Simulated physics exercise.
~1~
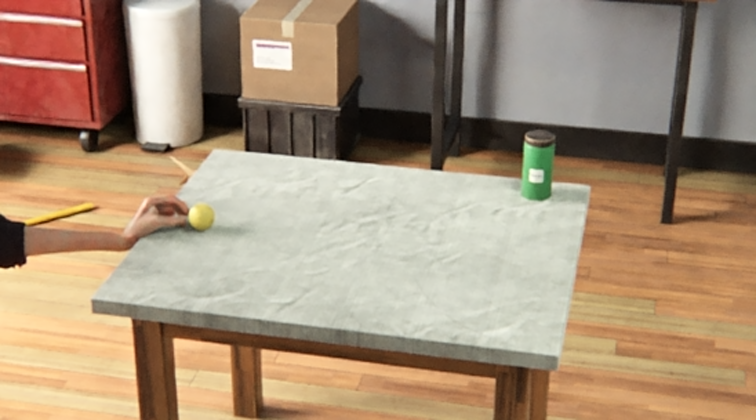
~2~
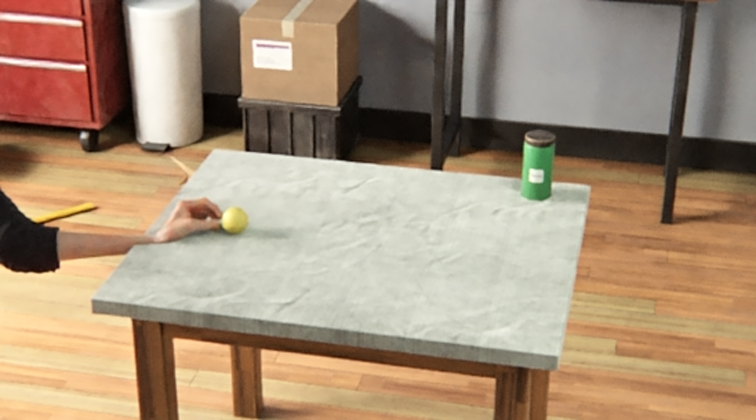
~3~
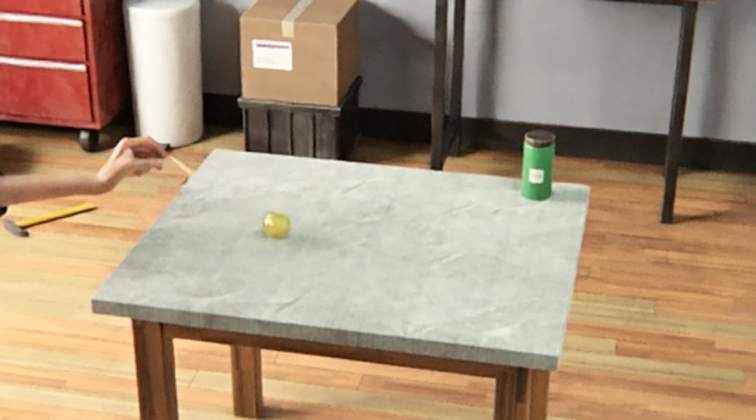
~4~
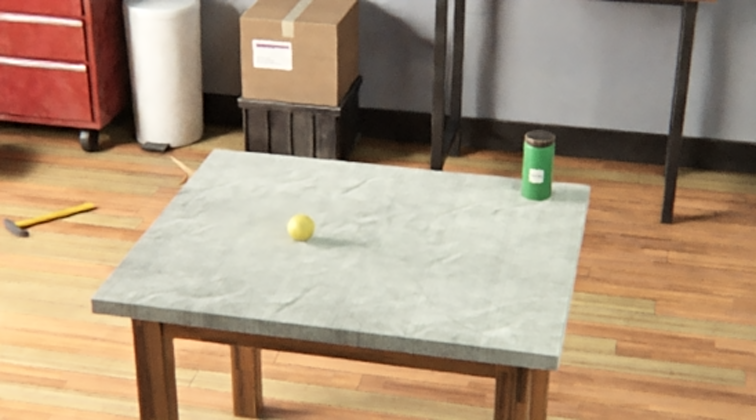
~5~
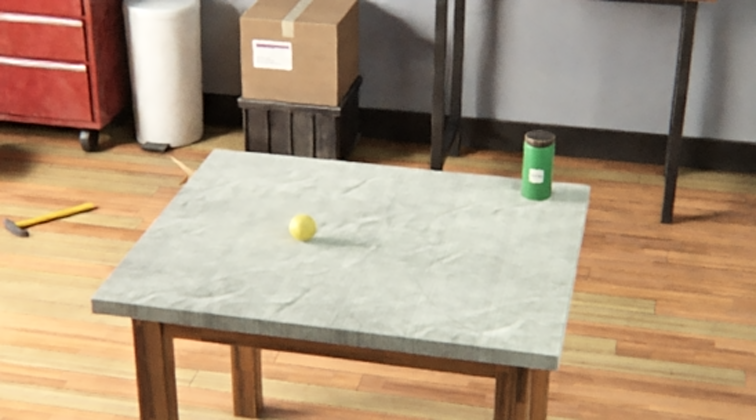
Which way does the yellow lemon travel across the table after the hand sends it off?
The yellow lemon moves to the right across the tabletop.
In a workshop, a hand pushing a yellow lemon right across a grey table, letting go, and the lemon stopping on the tabletop.
